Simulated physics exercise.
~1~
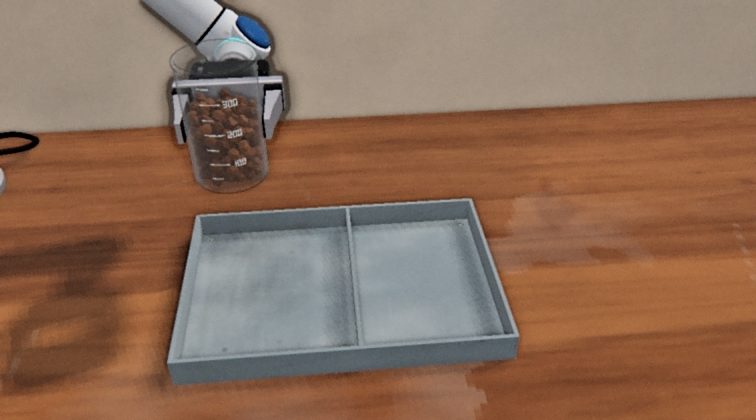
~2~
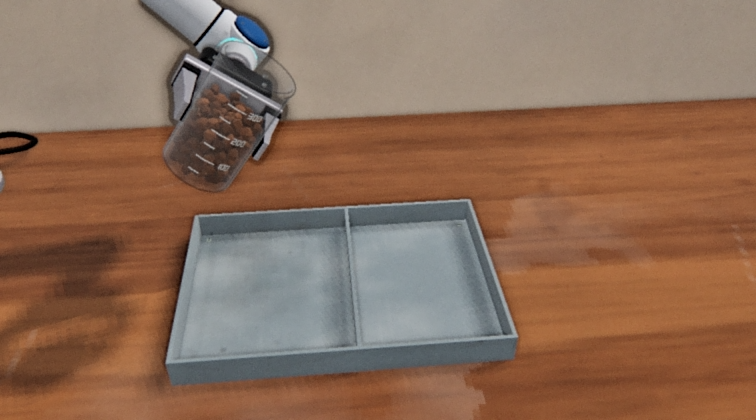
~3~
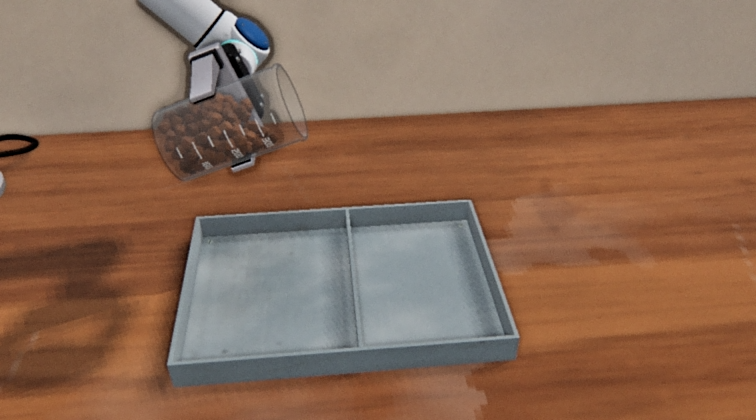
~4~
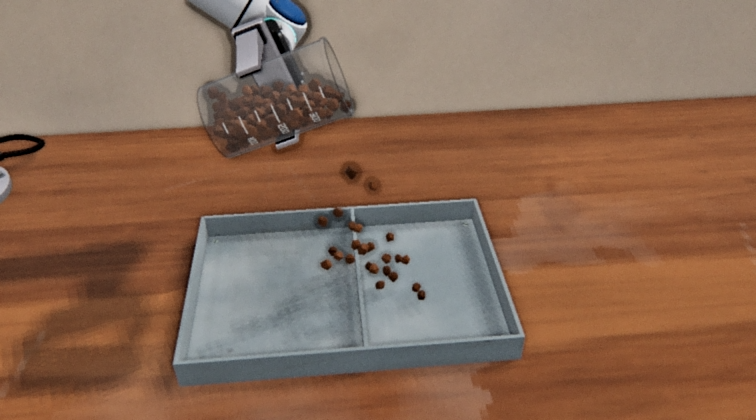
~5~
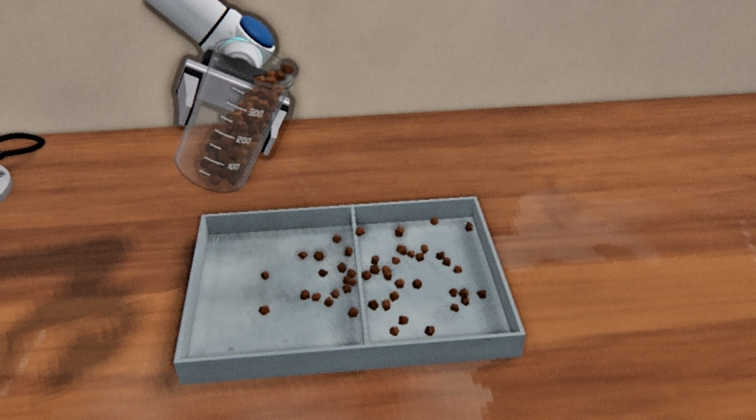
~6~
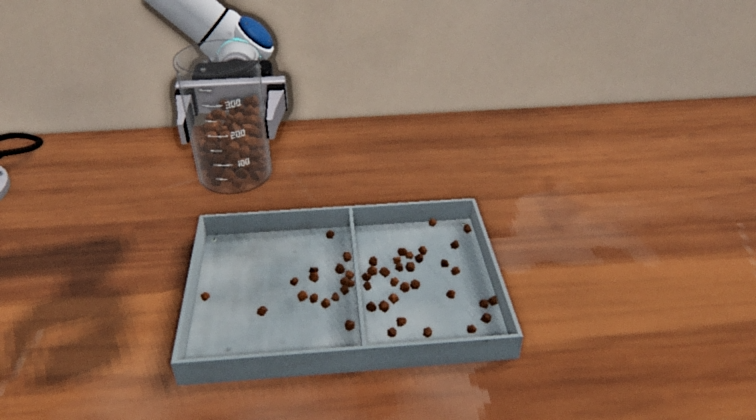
A robot arm tips a clear tumbler, spills brown pellets into a divided tray, then rights it.
